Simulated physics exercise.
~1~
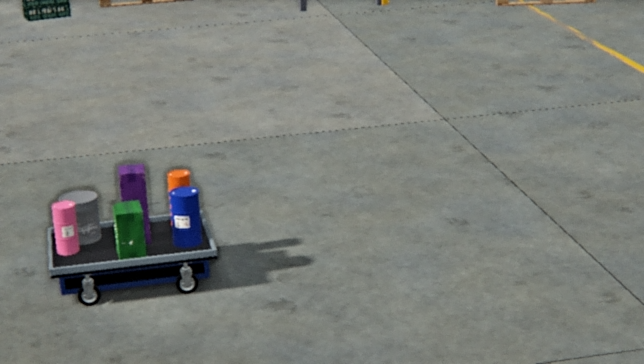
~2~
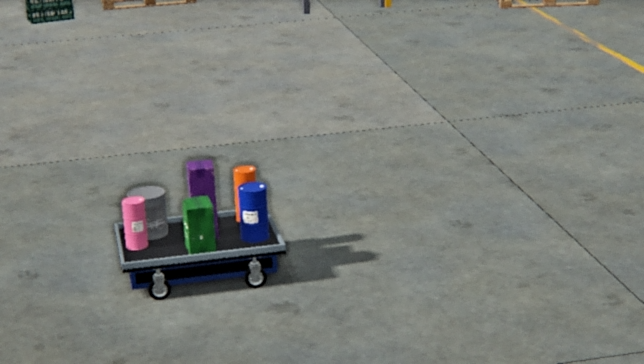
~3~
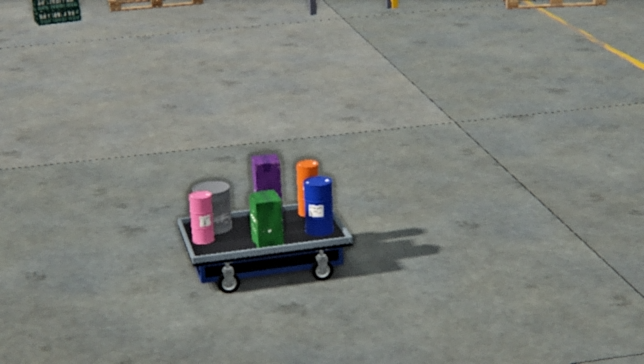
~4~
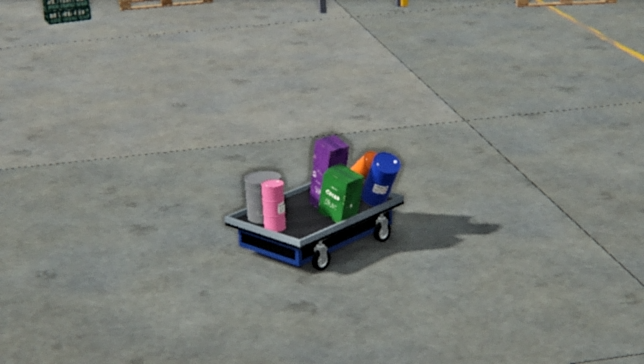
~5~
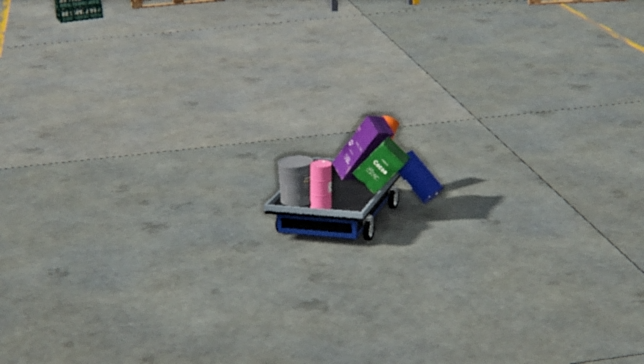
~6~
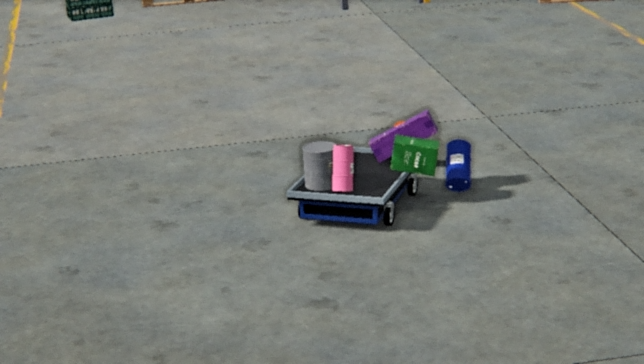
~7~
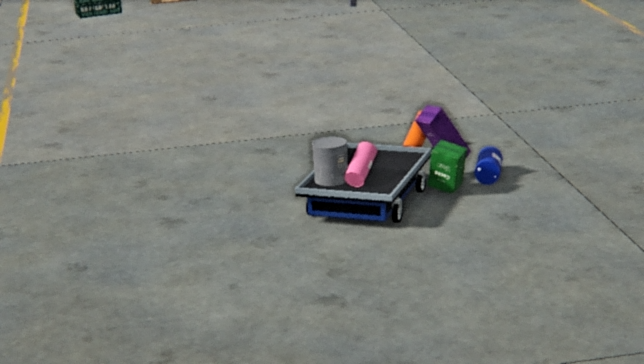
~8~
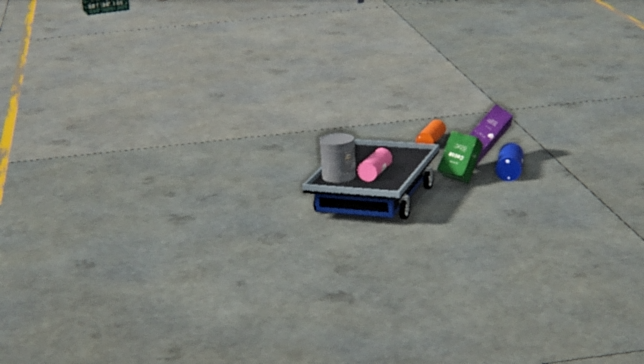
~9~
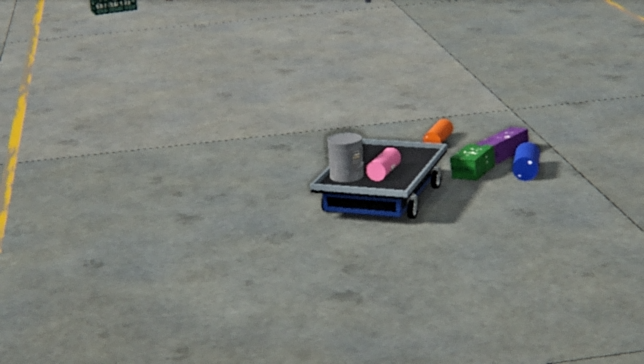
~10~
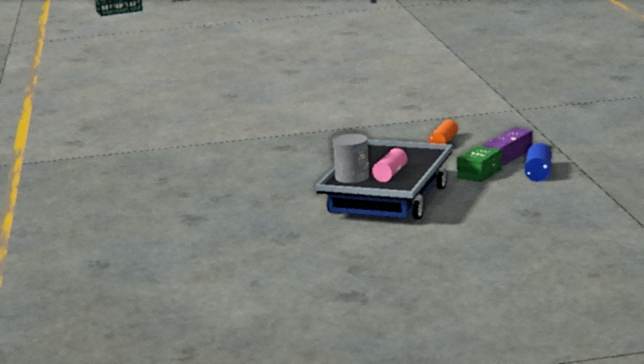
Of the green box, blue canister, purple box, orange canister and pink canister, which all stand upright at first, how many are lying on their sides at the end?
All five of them are lying on their sides at the end, with the pink canister on the cart's deck and the other four on the floor.
The footage shows a cart carrying six containers rolling right across a concrete floor, then turning away and stopping as the blue, green, purple and orange ones tumble off its side. The pink canister topples on the deck, while the grey pail stays upright.
